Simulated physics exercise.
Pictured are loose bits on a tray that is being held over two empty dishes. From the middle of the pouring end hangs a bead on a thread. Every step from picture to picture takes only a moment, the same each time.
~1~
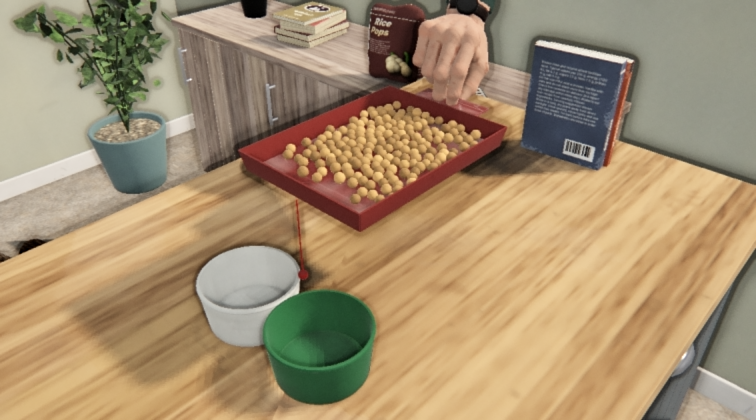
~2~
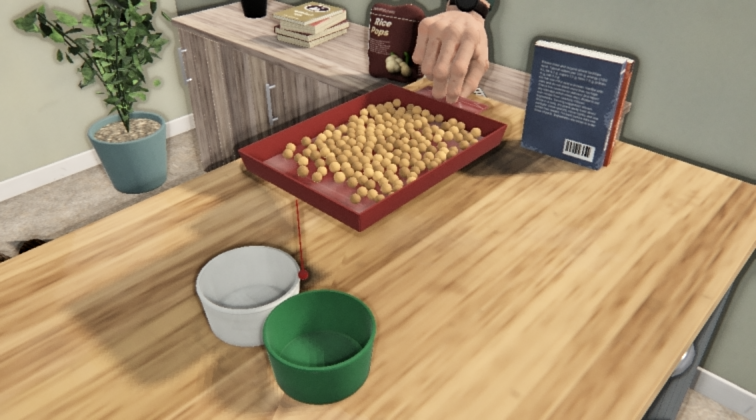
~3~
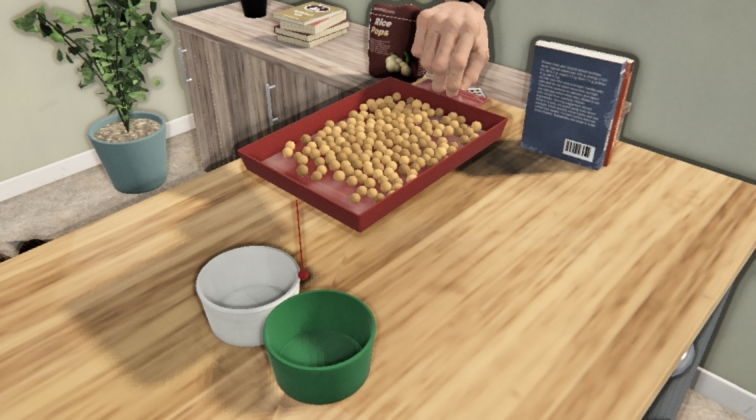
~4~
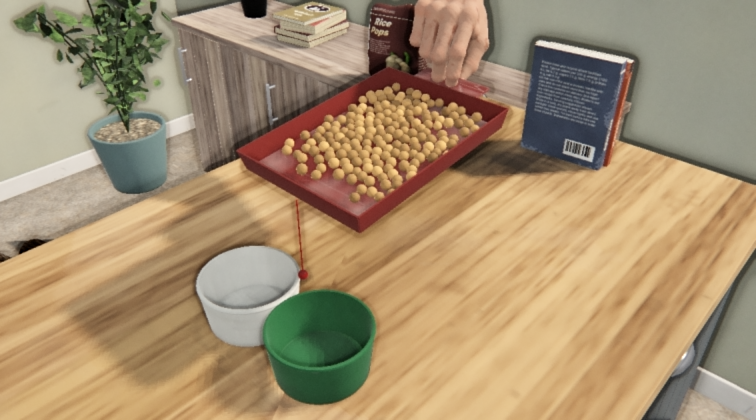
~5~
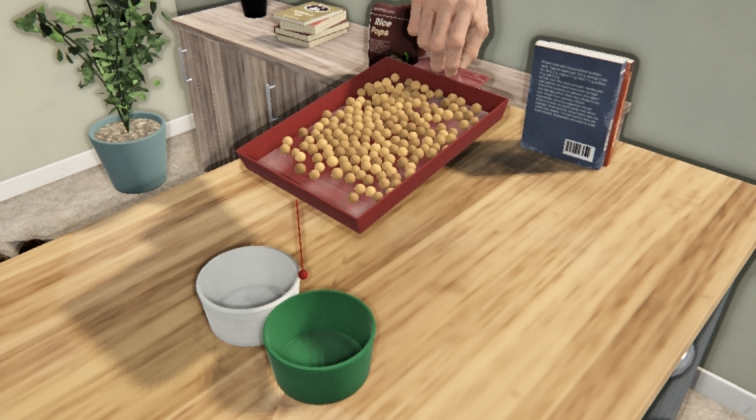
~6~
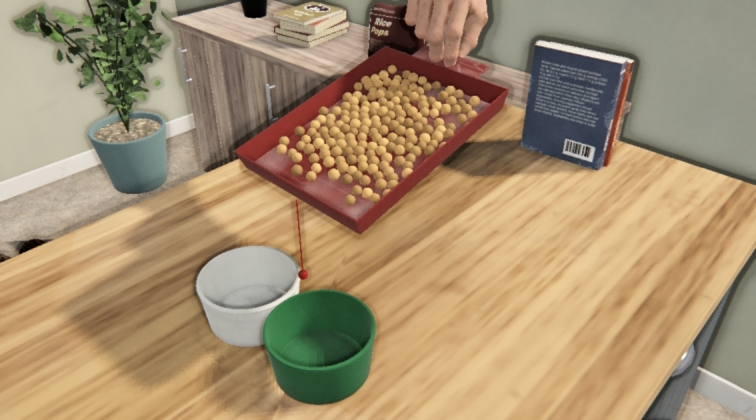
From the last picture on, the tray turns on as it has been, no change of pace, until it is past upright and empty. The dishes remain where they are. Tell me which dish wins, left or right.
The dish that wins is the right one.
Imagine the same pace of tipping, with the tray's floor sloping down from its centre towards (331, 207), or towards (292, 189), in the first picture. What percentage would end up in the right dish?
I'd say some 70 in a hundred at first, then 20 in a hundred.
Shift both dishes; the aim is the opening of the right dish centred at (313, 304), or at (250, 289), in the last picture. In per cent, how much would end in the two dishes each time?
40 and 30 in a hundred, in turn.
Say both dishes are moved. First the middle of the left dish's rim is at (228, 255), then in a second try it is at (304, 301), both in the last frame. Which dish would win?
First try: The rightmost dish; second try: The leftmost dish.
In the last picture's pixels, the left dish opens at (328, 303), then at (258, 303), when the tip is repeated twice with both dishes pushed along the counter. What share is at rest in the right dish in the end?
I'd say about 0 percent, followed by about 50 percent.
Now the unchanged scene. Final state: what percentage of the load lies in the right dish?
Result: Around 60 in a hundred.
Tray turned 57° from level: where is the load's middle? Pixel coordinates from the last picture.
Look around (323, 158) in the last picture.
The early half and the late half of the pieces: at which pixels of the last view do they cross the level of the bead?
I'd say close to (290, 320) at first and close to (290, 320) later on.
Soon, tray tipped steeply; all on the tray.
A while on, tray tipped right over; about a quarter on the tray; about a third in the right dish; a small part in the left dish; a small part outside both; a small part in the air.
Towards the end, tray tipped past a quarter turn; about two thirds in the right dish; about a quarter in the left dish; about a quarter outside both.
Finally, tray tipped past a quarter turn; about two thirds in the right dish; about a quarter in the left dish; about a quarter outside both.
